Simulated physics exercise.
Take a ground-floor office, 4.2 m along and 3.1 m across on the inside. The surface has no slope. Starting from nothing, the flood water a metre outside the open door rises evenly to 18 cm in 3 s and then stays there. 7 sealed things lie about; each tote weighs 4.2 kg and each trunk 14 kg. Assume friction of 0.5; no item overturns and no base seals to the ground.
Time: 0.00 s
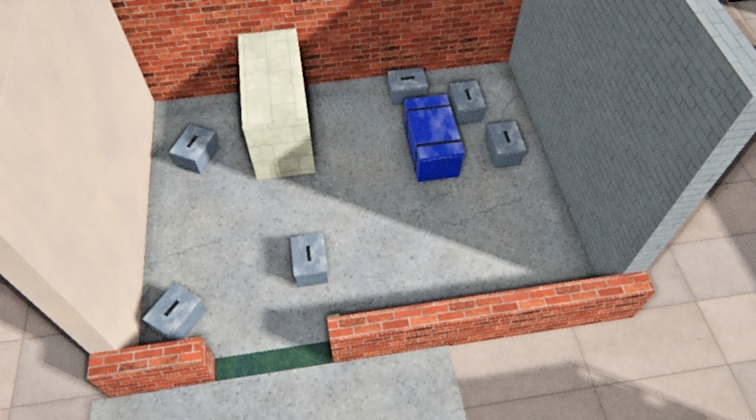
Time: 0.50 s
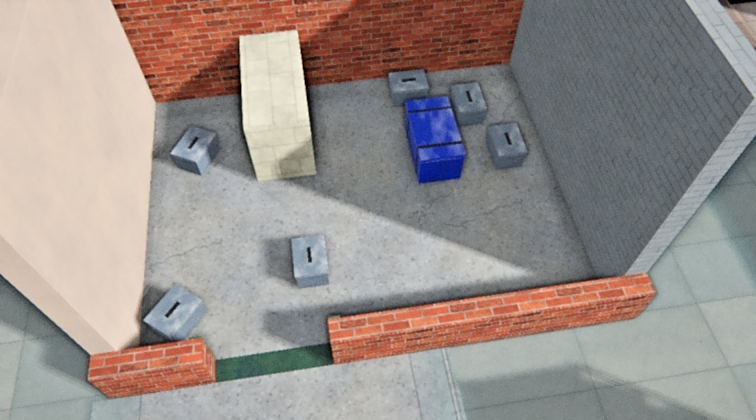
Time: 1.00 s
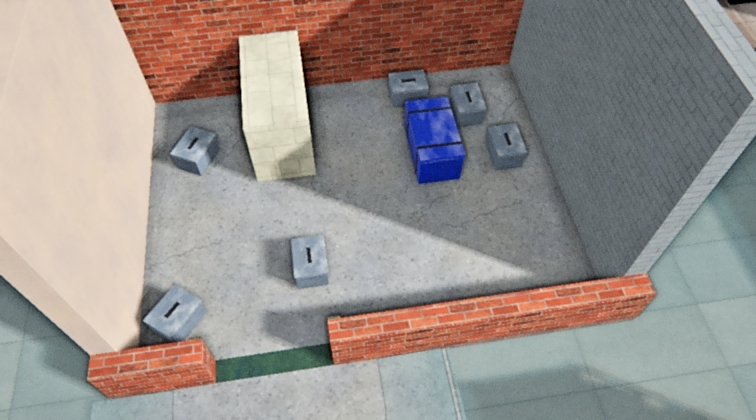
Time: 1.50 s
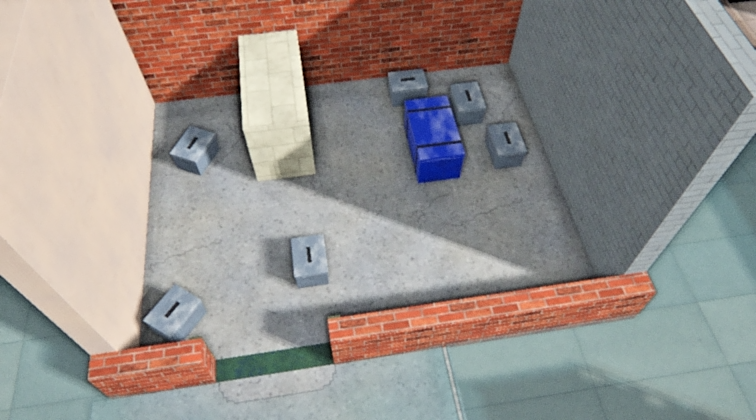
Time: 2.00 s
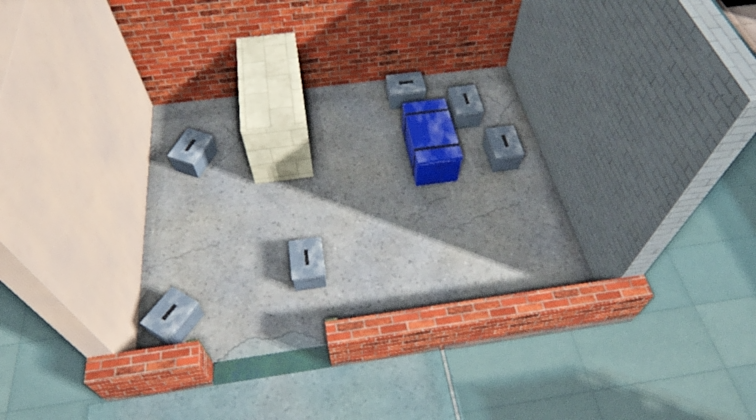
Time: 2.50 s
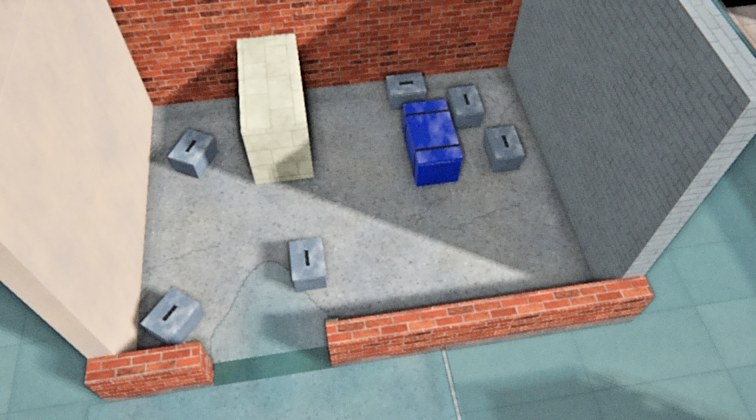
Water spreads over the paving outside a small walled room with a concrete floor, seen from high above, and a thin sheet then edges in through the gap in the low brick front wall. Inside, seven grey boxes sit around a tall cream block at the back left and a blue trunk at the right. Nothing inside shifts, while the camera moves very slightly.
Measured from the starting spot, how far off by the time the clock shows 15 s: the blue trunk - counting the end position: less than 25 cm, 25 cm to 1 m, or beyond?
It gets shunted far.
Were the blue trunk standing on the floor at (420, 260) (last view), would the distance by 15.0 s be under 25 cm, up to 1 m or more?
Outcome - it covers a small distance.
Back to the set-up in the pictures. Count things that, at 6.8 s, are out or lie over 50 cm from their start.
By then 2.
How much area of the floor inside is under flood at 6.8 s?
10.0 m2.
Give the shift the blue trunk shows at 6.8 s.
I'd guess some 30 cm by then.
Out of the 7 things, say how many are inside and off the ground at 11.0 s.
Tally: 7 of them.
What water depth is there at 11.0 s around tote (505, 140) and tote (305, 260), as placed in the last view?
Some 7 cm at the first, some 6 cm at the second.
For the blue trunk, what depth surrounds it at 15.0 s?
Depth approx. 8 cm.
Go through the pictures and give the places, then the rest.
The first picture shows the blue trunk at (434, 125), on the bottom; 0.0 m2 under water; 0 of 7 have shifted.
The second picture shows the blue trunk at (435, 127), on the bottom; water covers 0.0 m2; 0 of 7 have shifted.
The third picture shows the blue trunk at (434, 127), on the bottom; water covers 0.0 m2; 0 of 7 have shifted.
The fourth picture shows the blue trunk at (434, 126) rests on the ground; water covers 0.0 m2; 0 of 7 have shifted.
The fifth picture shows the blue trunk at (432, 129) rests on the ground; 0.1 m2 under water; 0 of 7 have shifted.
The sixth picture shows the blue trunk at (432, 130) rests on the ground; water covers 0.6 m2; 0 of 7 have shifted.
After 3.5 s the blue trunk is near (432, 130), 0.0 m from its start, aground; 0 afloat.
After 6.8 s the blue trunk is near (459, 127), 0.3 m from its start, aground; 2 afloat.
After 11.0 s the blue trunk is near (495, 125), 0.6 m from its start, afloat; 7 afloat.
After 15.0 s the blue trunk is near (414, 260), 1.6 m from its start, afloat; 7 afloat.
